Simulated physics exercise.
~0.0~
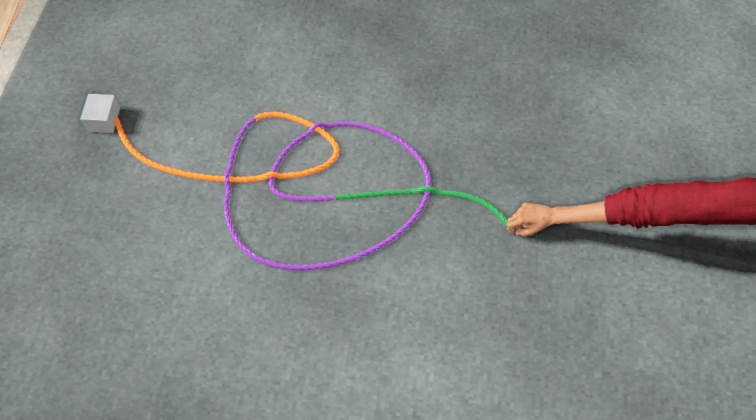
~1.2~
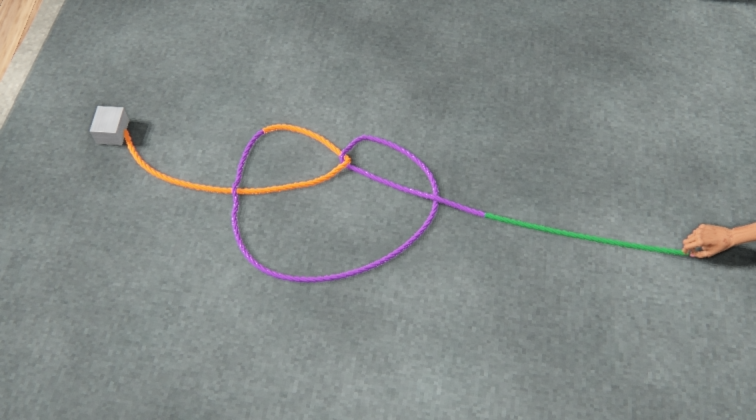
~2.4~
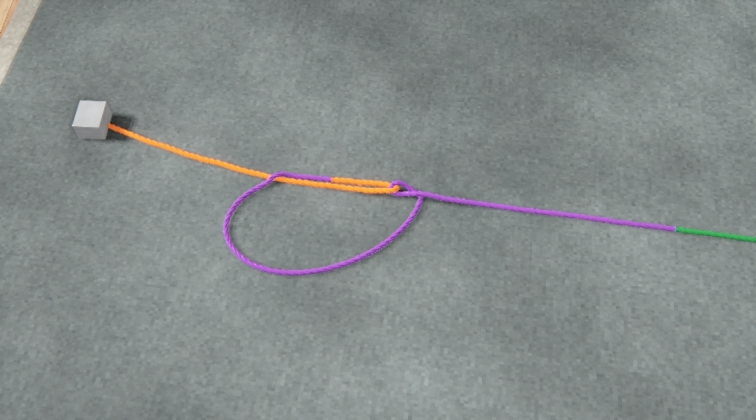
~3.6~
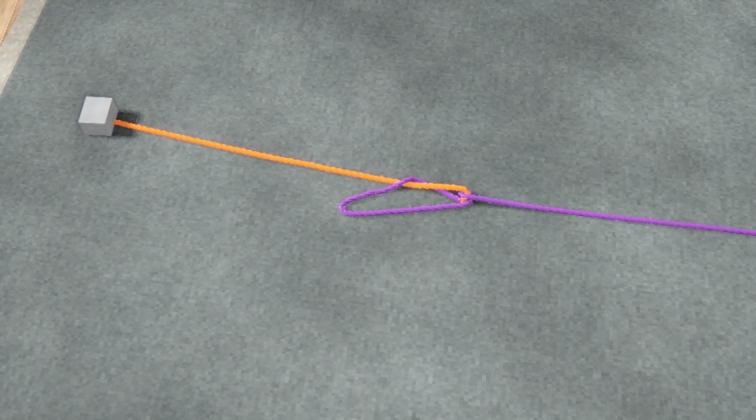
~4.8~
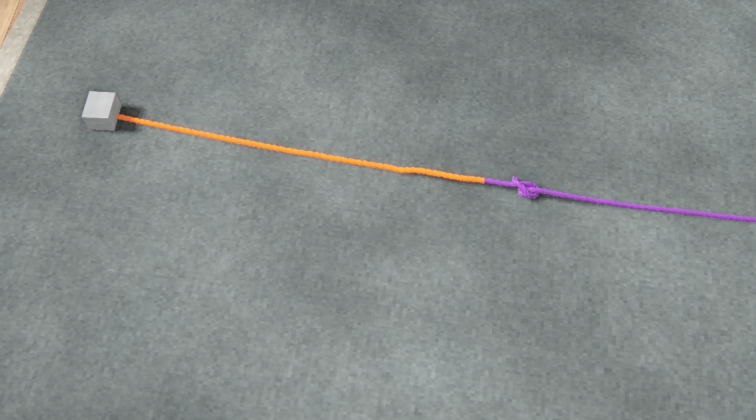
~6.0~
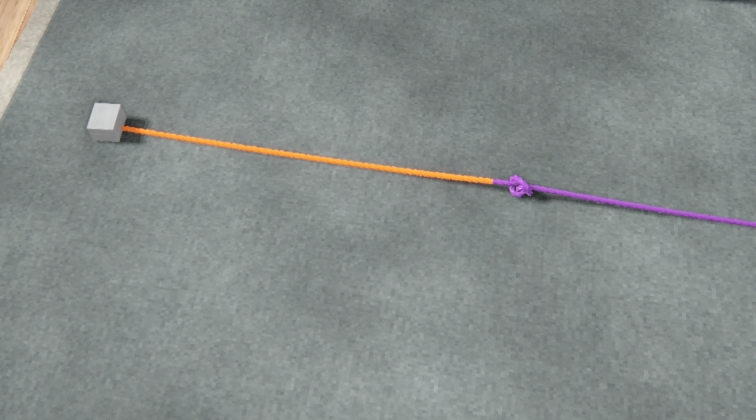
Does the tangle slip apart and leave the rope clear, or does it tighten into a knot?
It tightens into a knot. A small purple lump remains in the rope once it is pulled straight.
